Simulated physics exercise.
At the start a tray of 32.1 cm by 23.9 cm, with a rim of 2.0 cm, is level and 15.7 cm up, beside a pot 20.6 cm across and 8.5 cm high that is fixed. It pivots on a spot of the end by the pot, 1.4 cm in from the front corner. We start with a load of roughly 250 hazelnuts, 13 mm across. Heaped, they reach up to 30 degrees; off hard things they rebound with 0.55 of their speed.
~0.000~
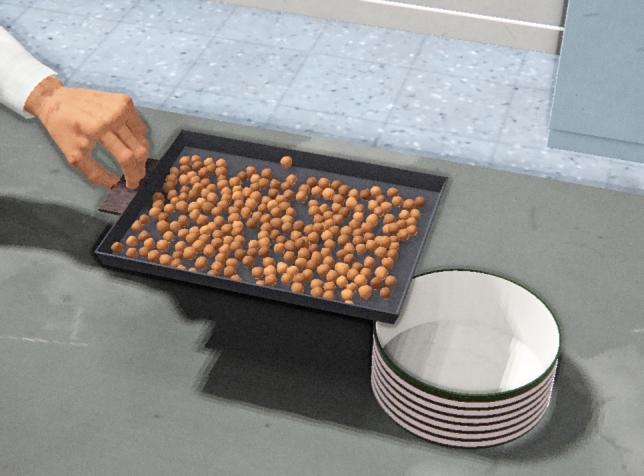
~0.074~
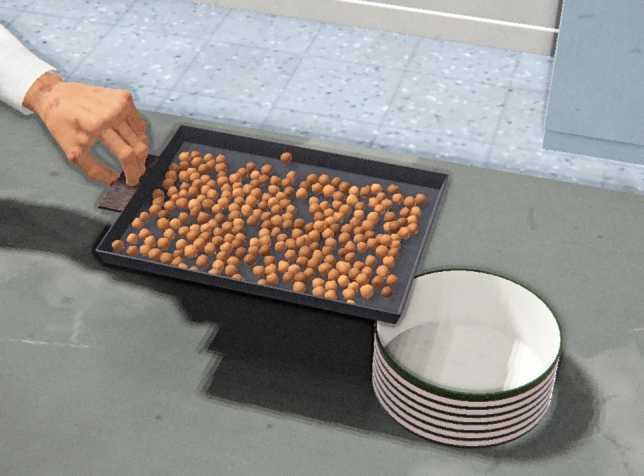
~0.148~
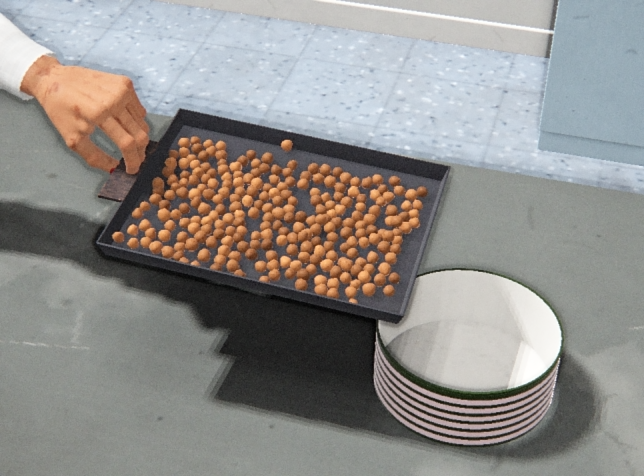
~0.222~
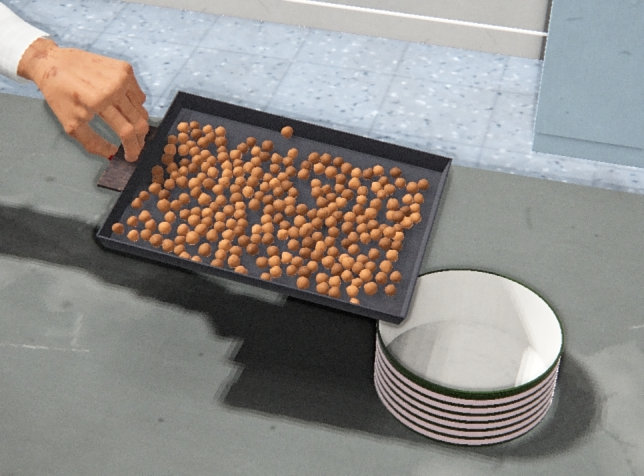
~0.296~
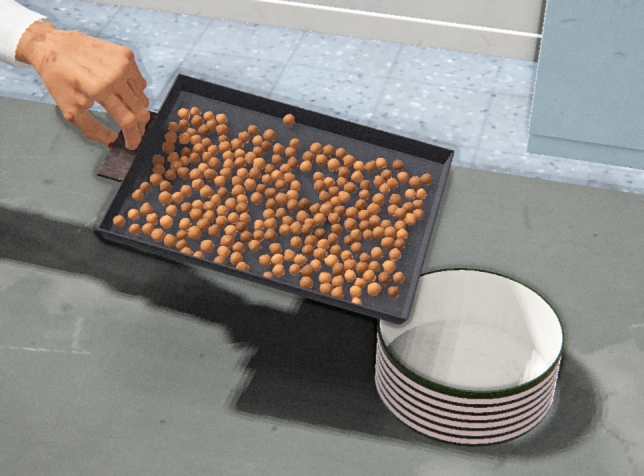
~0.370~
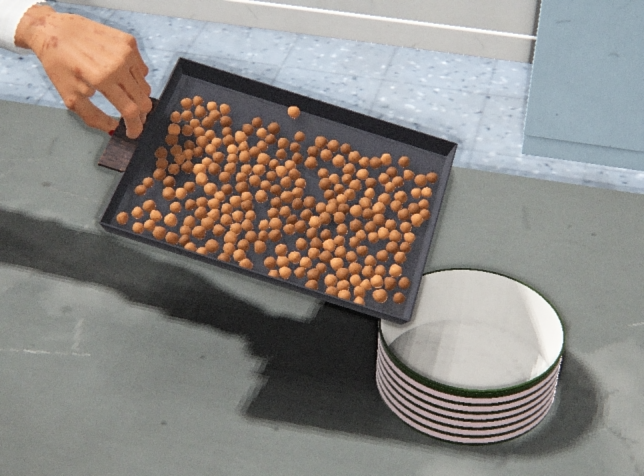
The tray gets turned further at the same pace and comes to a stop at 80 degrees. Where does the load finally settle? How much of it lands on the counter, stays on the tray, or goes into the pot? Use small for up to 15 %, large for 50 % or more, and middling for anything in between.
Counter - large, tray - small, pot - small.
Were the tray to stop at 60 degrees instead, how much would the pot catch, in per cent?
Near 5 %, then.
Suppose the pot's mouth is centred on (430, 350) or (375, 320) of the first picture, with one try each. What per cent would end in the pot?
The shares would be near 60 and 0 per cent respectively.
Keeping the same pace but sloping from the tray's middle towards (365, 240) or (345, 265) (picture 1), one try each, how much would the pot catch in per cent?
I'd put it at about 70 per cent for the first tilt and about 55 per cent for the second.
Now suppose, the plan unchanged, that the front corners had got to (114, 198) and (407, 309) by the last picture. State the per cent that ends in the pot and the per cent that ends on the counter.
The pot gets 80 and the counter 20.
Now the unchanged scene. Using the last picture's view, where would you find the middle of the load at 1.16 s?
At about (366, 261).
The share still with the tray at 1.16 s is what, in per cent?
I'd say close to 90 per cent.
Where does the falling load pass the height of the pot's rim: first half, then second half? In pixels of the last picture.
First near (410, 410), then at (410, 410).
After 0.84 s, tilt 48 degrees; the tray holds 100 %, the pot 0 %.
After 1.16 s, tilt 68 degrees; the tray holds 90 %, the pot 0 %.
Then, at 1.57 s, tilt 80 degrees; the tray holds 10 %, the pot 5 %.
At rest (3.0 s), counter 95 %, tray 0 %, pot 5 %.
